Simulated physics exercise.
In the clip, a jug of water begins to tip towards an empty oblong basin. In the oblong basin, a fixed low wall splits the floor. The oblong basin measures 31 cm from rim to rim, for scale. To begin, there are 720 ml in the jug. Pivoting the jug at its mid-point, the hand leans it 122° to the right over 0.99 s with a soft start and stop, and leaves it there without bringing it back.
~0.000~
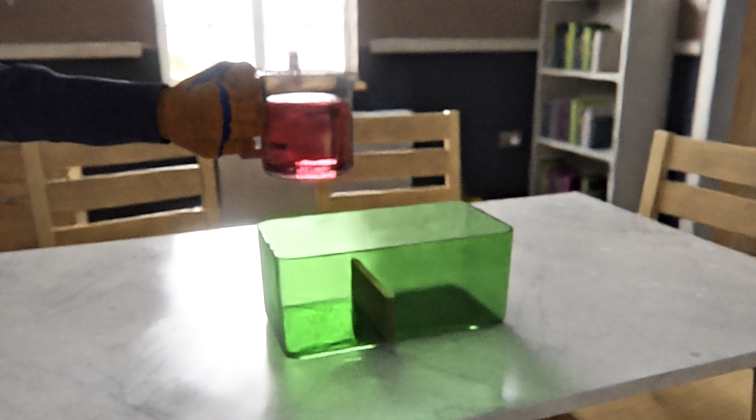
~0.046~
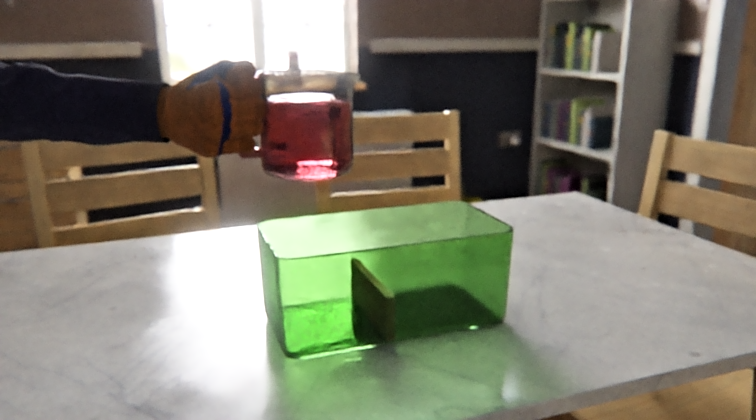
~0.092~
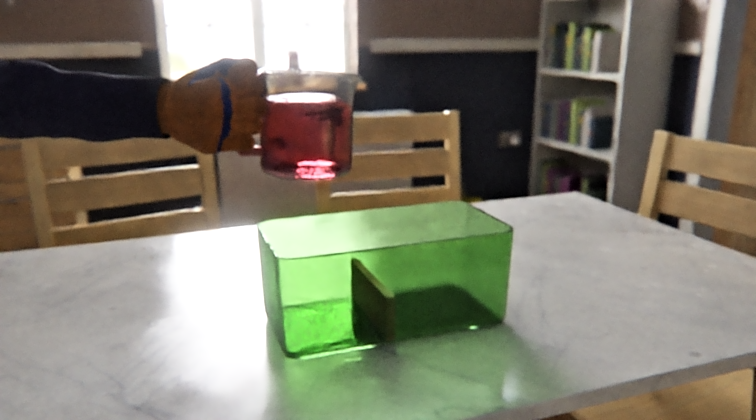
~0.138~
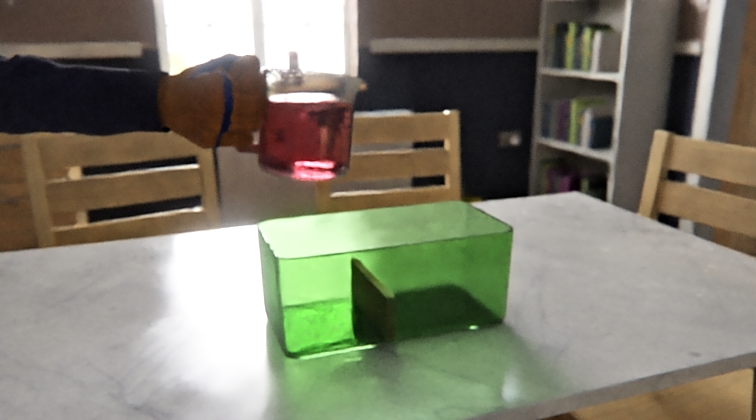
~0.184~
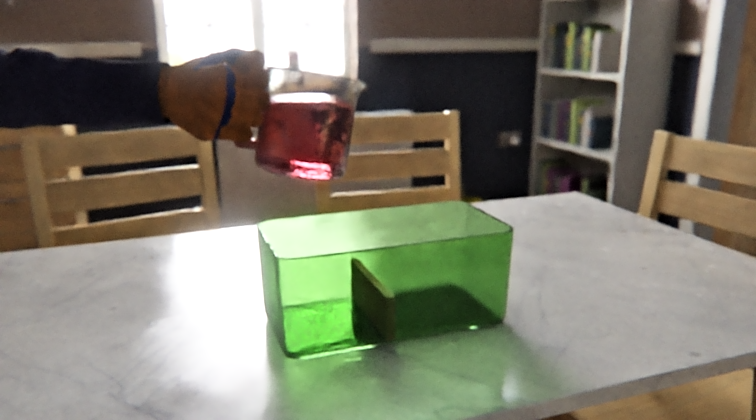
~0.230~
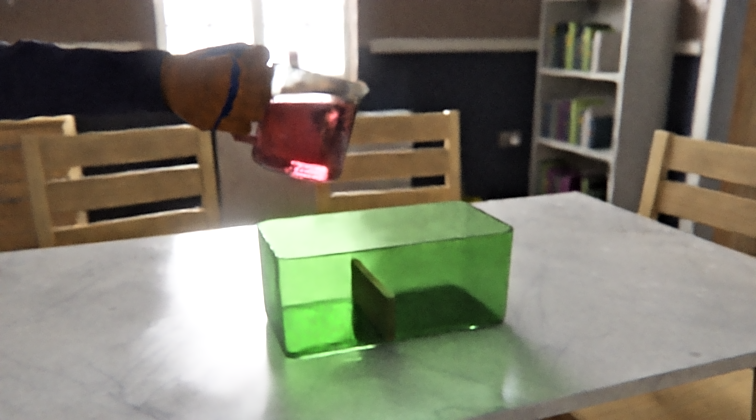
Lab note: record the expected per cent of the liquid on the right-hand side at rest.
Expected right-hand share: 90 per cent.
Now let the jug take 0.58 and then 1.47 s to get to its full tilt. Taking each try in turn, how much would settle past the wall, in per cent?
85 in a hundred, followed by 95 in a hundred.
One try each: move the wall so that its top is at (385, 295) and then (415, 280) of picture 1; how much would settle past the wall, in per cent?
I'd say 70 percent on the first go, 30 percent on the next.
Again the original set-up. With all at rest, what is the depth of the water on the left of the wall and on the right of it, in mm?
Left roughly 4 mm; right roughly 28 mm.
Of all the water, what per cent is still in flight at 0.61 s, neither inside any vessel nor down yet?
Some 20 per cent, I reckon.
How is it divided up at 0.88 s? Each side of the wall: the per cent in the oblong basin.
Near 2 on the left, 72 on the right.
After 0.61 s the tilt is 82° and 76 per cent is still to pour, 0 is left of the wall and 4 right of it.
After 0.88 s the tilt is 119° and 13 per cent is still to pour, 2 is left of the wall and 73 right of it.
After 1.17 s the tilt is 122° and 0 per cent is still to pour, 8 is left of the wall and 90 right of it.
After 1.49 s the tilt is 122° and 0 per cent is still to pour, 9 is left of the wall and 90 right of it.
In the end 9 per cent lies left of the wall, 90 right of it and 1 outside.
